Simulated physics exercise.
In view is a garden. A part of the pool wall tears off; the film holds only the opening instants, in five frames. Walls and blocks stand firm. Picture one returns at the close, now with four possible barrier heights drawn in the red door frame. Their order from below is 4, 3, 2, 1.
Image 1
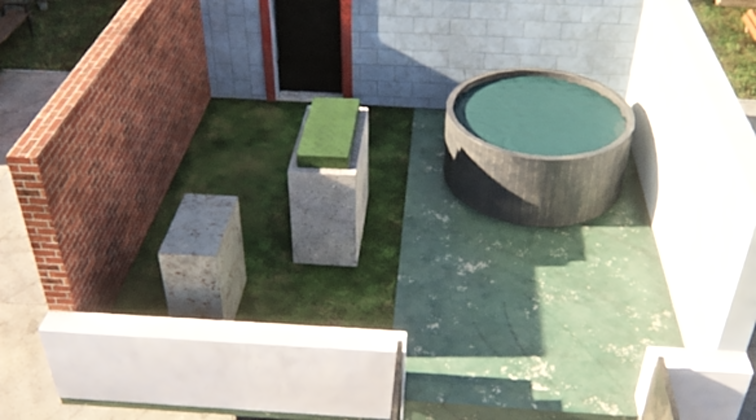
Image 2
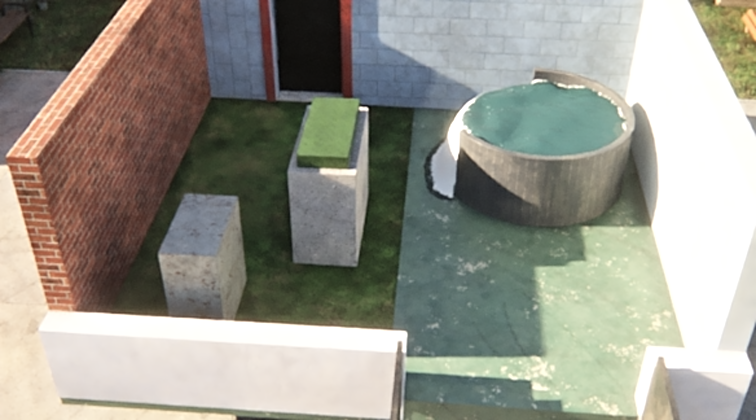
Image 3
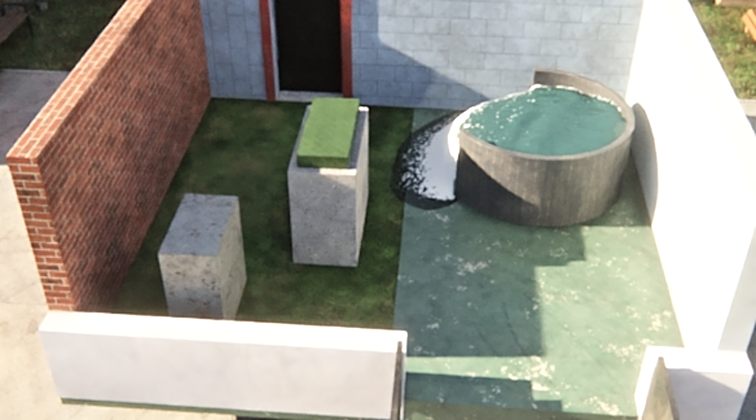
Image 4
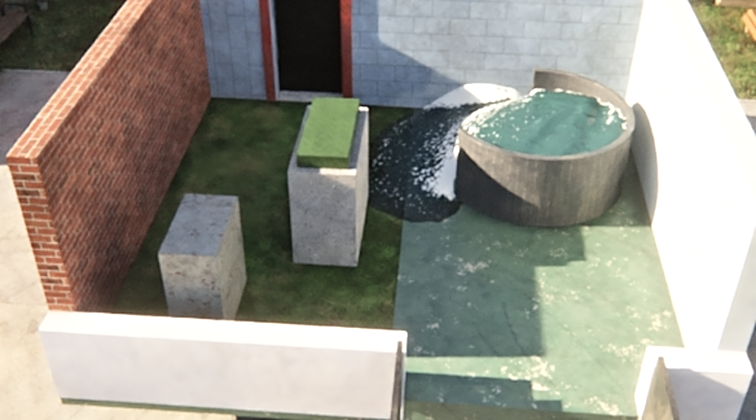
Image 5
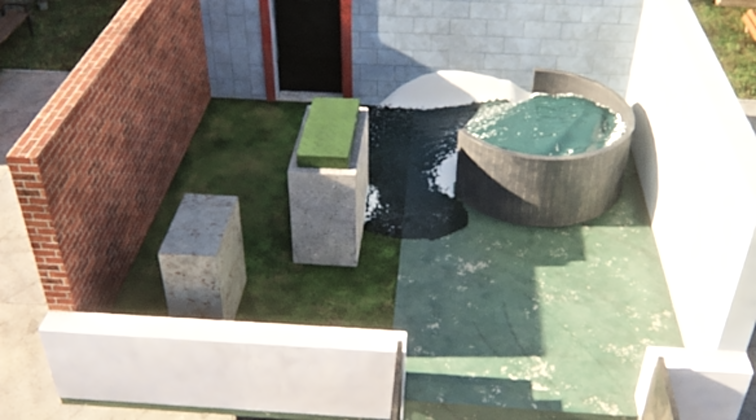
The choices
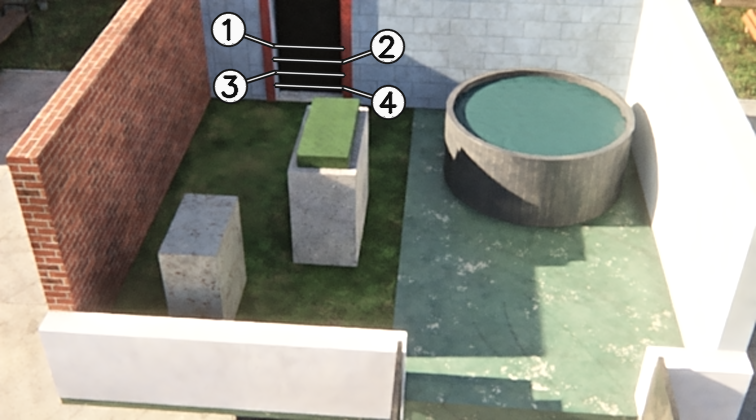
Water poured out through a gap in the back left side of the round pool in a walled garden, then spread across the green paving and onto the grass, reaching the taller block.
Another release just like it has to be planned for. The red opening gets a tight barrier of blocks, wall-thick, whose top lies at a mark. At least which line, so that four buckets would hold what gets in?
4 will do.
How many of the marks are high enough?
All four.
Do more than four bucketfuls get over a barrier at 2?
No, that is safe.
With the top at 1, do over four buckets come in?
No.
In white, 1 at (307, 47); 2 at (308, 60); 3 at (309, 73); 4 at (309, 86); from the bottom up 4, 3, 2, 1.
If 1 is chosen, nothing gets over.
If 2 is chosen, nothing gets over.
If 3 is chosen, nothing gets over.
If 4 is chosen, a splash gets over, under a bucket.
